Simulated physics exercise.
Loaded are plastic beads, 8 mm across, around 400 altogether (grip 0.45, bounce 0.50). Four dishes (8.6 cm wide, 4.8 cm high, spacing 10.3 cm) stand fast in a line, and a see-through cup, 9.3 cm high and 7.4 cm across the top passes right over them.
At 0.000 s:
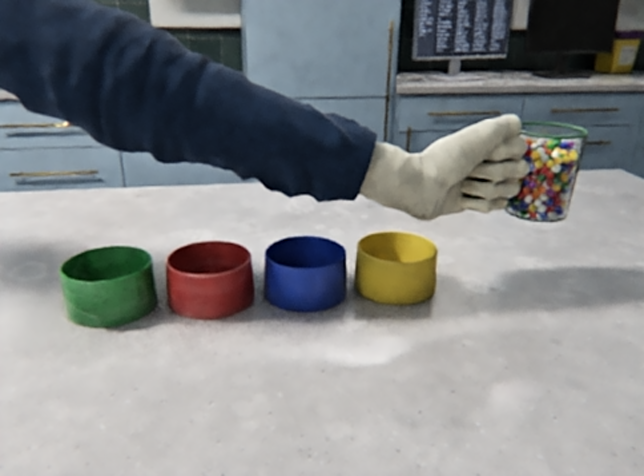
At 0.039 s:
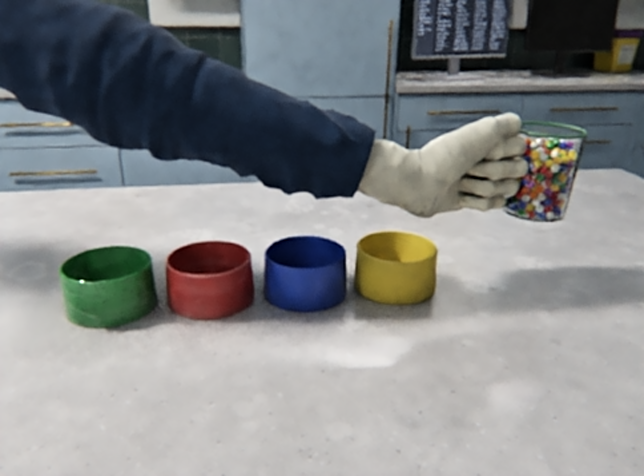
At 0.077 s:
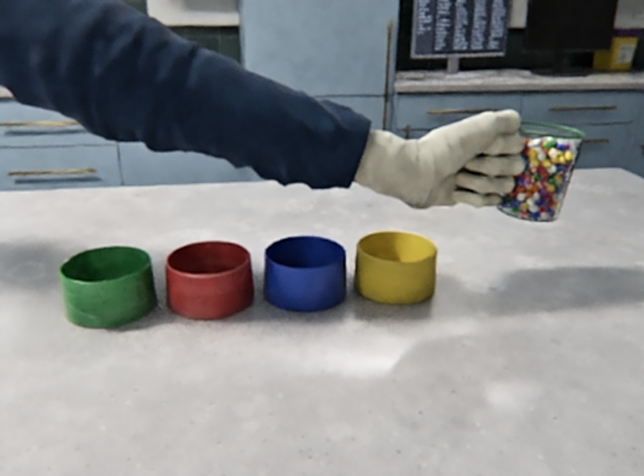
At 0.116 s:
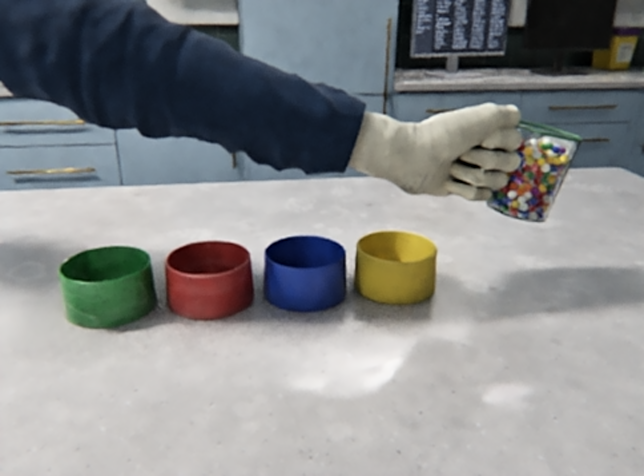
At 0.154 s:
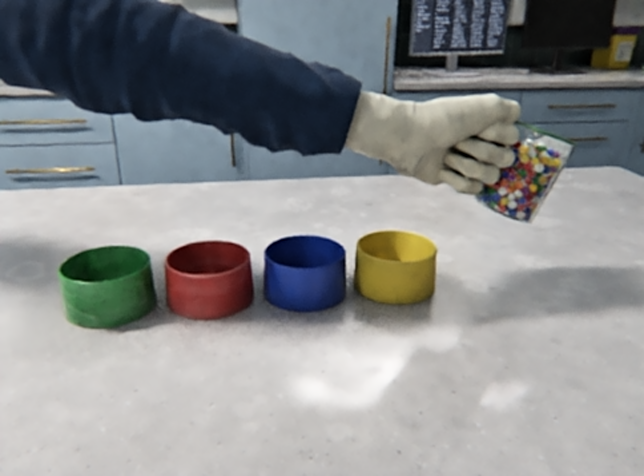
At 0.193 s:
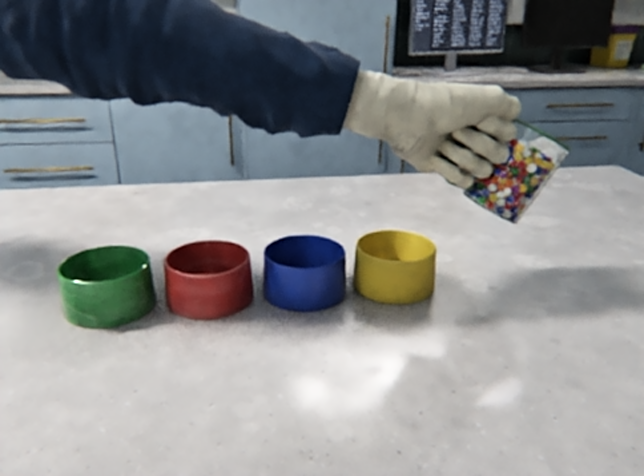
On a pale kitchen counter, green, red, blue and yellow dishes stand in a row while a gloved hand holds a clear cup of colourful beads upright to their right. The hand keeps the cup almost still at first, then tilts it steadily clockwise, shifting it slightly left as the wrist turns.
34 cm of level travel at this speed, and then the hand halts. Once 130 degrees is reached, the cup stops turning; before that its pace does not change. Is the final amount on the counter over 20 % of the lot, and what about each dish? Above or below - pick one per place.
Red: Below; blue: Below; green: Below; yellow: Above; counter: Above.
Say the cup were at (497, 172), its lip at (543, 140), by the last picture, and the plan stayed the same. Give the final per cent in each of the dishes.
The red dish keeps 0, the blue one 70, the green one 0 and the yellow one 0.
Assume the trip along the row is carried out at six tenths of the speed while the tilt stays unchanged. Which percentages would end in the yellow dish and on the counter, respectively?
Shares - yellow 0, counter 100.
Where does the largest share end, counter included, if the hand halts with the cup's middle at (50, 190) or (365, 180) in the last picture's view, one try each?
Try 1 - yellow; try 2 - yellow.
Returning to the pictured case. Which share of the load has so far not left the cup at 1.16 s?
About 0 per cent.
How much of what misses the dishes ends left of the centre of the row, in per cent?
Fraction on that side: Around 0 %.
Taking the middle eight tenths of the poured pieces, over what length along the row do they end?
About 14 cm.
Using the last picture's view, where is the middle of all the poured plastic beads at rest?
In the last view, approximately (409, 276).
Then, at 0.77 s, tilt 130 degrees; cup holds 35 %, yellow 30 %.
After 1.16 s, tilt 130 degrees; cup holds 0 %, yellow 60 %.
Then, at 1.63 s, tilt 130 degrees; cup holds 0 %, yellow 60 %.
At rest (1.9 s), red 0 %, blue 0 %, green 0 %, yellow 60 %, counter 40 %.
